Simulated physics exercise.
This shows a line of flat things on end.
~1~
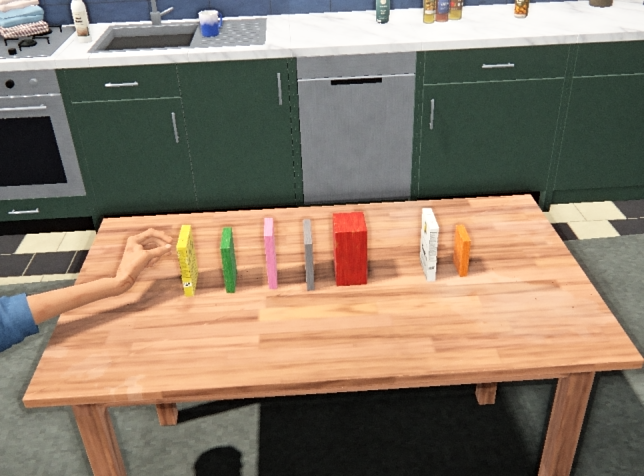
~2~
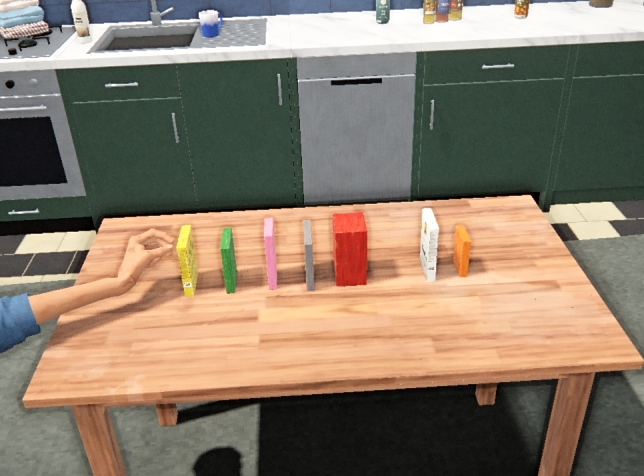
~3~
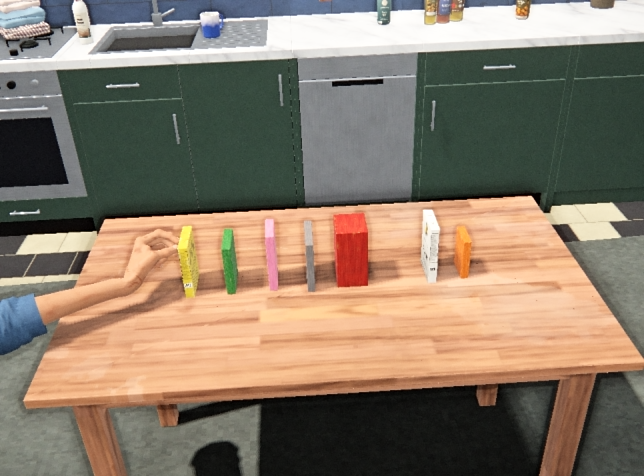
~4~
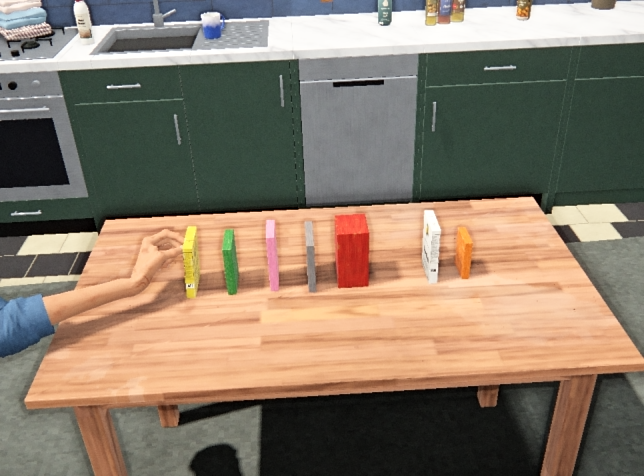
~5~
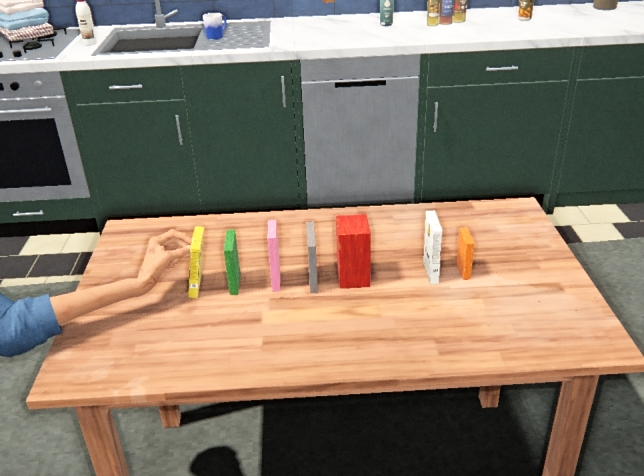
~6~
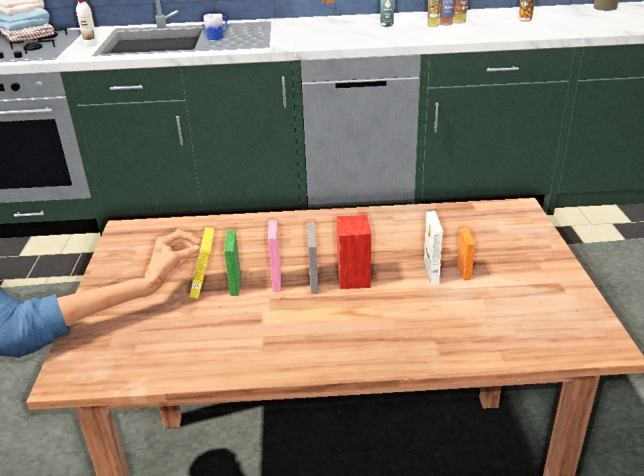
A row of thin, upright blocks and packets stands on a wooden table in a kitchen with dark green cabinets, seen from slightly above and in front. From left to right they are yellow, green, pink, grey, a thicker red one, then, past a wider gap, white and orange. A hand at the left pushes the yellow packet, which tilts rightward toward the green block while the others stay upright.
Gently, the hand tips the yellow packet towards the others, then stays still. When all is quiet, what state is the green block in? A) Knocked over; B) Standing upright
Knocked over (A).
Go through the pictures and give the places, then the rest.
Green block (229, 260); grey block (309, 255), in the first picture.
Pink block (271, 254); red block (350, 250), in the second picture.
Grey block (310, 256); white packet (430, 246), in the third picture.
Yellow packet 4° over; pink block (273, 256); red block (352, 251), in the fourth picture.
Yellow packet 10° over; grey block (312, 257); white packet (432, 248), in the fifth picture.
Yellow packet 19° over; green block (233, 263); pink block (275, 257), in the sixth picture.
Then, 0.30 s past the last view, yellow packet 68° over; green block rocked 50° from its first pose near (256, 267); pink block rocked 13° from its first pose.
Then, 0.40 s past the last view, yellow packet 75° over; green block rocked 72° from its first pose near (262, 273); pink block rocked 29° from its first pose; grey block rocked 13° from its first pose.
Finally, down or leaning hard on the table, green block and pink block; left askew, grey block; the other 2 still in place. Final places as the last picture's camera would see them, green block near (262, 275).
